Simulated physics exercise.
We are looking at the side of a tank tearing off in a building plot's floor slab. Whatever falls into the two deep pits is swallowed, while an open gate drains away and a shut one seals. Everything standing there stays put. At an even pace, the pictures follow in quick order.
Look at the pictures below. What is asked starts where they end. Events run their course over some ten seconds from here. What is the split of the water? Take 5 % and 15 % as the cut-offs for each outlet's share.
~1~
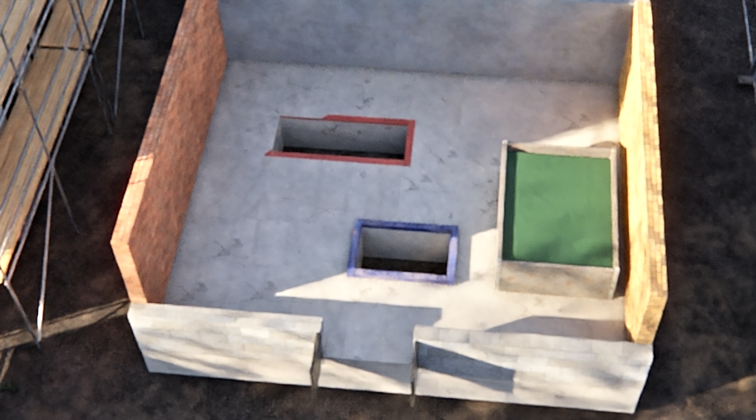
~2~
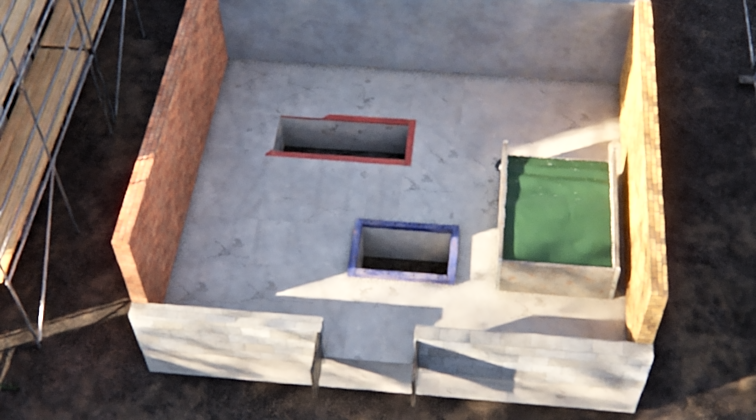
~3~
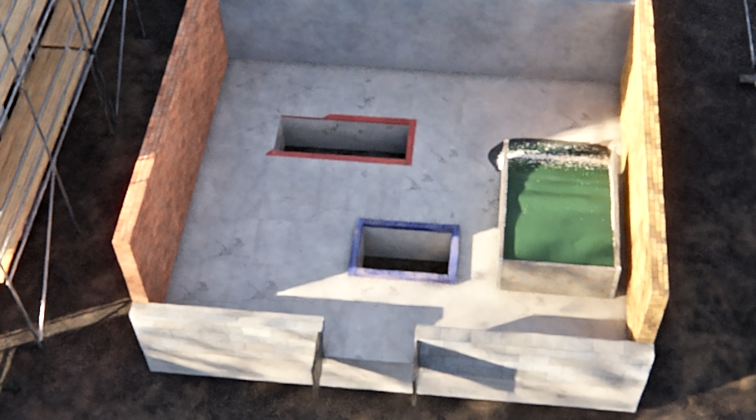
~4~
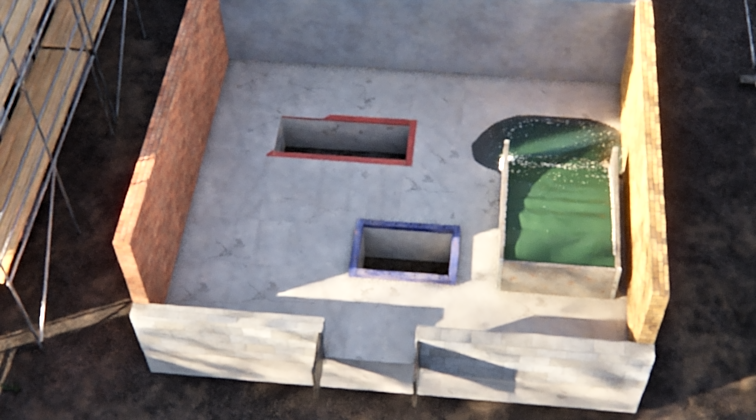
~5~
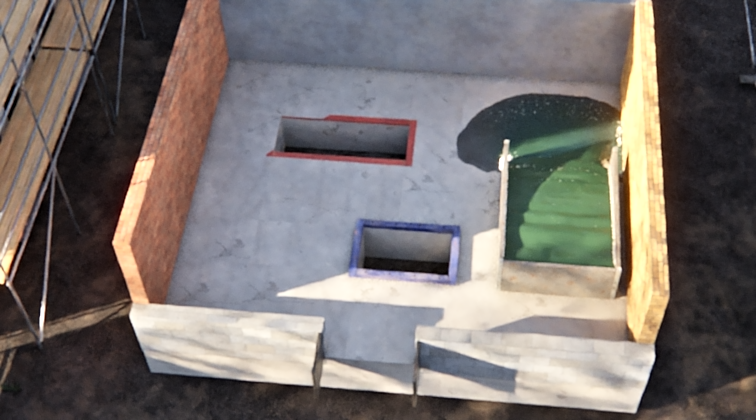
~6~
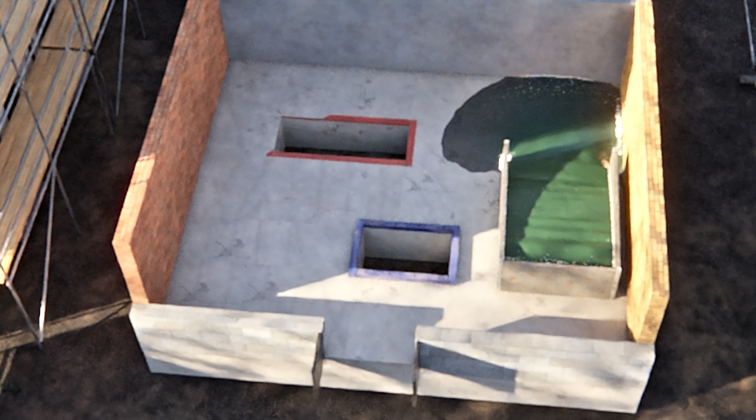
In the end the gate takes in a trifling amount - short of five per cent, the red pit takes in a considerable amount - past fifteen per cent, the blue pit takes in a trifling amount - short of five per cent.
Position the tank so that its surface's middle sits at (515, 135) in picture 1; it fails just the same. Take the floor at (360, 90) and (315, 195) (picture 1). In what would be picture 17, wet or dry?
Going point by point, I get drenched then high and dry.
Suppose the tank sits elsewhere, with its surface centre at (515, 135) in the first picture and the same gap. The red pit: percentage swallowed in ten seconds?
The red pit gets 20 per cent.
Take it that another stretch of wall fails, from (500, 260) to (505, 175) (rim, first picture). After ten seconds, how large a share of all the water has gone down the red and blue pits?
Parts in a hundred: Red 15, blue 30.
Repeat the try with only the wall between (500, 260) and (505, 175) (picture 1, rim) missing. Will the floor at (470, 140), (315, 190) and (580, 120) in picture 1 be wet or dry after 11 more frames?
Result, in sequence: Untouched by the flood; inundated; untouched by the flood.
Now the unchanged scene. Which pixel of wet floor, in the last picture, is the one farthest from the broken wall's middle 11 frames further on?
I'd go with roughly (323, 68).
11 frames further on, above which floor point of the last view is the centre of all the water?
Around pixel (542, 154) of the last picture.
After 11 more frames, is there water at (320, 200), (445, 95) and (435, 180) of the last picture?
Taking them as listed, I'd call them high and dry, soaked through and high and dry.
A moment on, water covers 20 % of the floor; the gate 0 %, the red pit 0 %, the blue pit 0 %.
Next, water covers 25 % of the floor; the gate 0 %, the red pit 0 %, the blue pit 0 %.
Then, water covers 40 % of the floor; the gate 0 %, the red pit 6 %, the blue pit 0 %.
Later, water covers 75 % of the floor; the gate 0 %, the red pit 21 %, the blue pit 0 %.
In the end, water covers 95 % of the floor; the gate 1 %, the red pit 33 %, the blue pit 0 %.
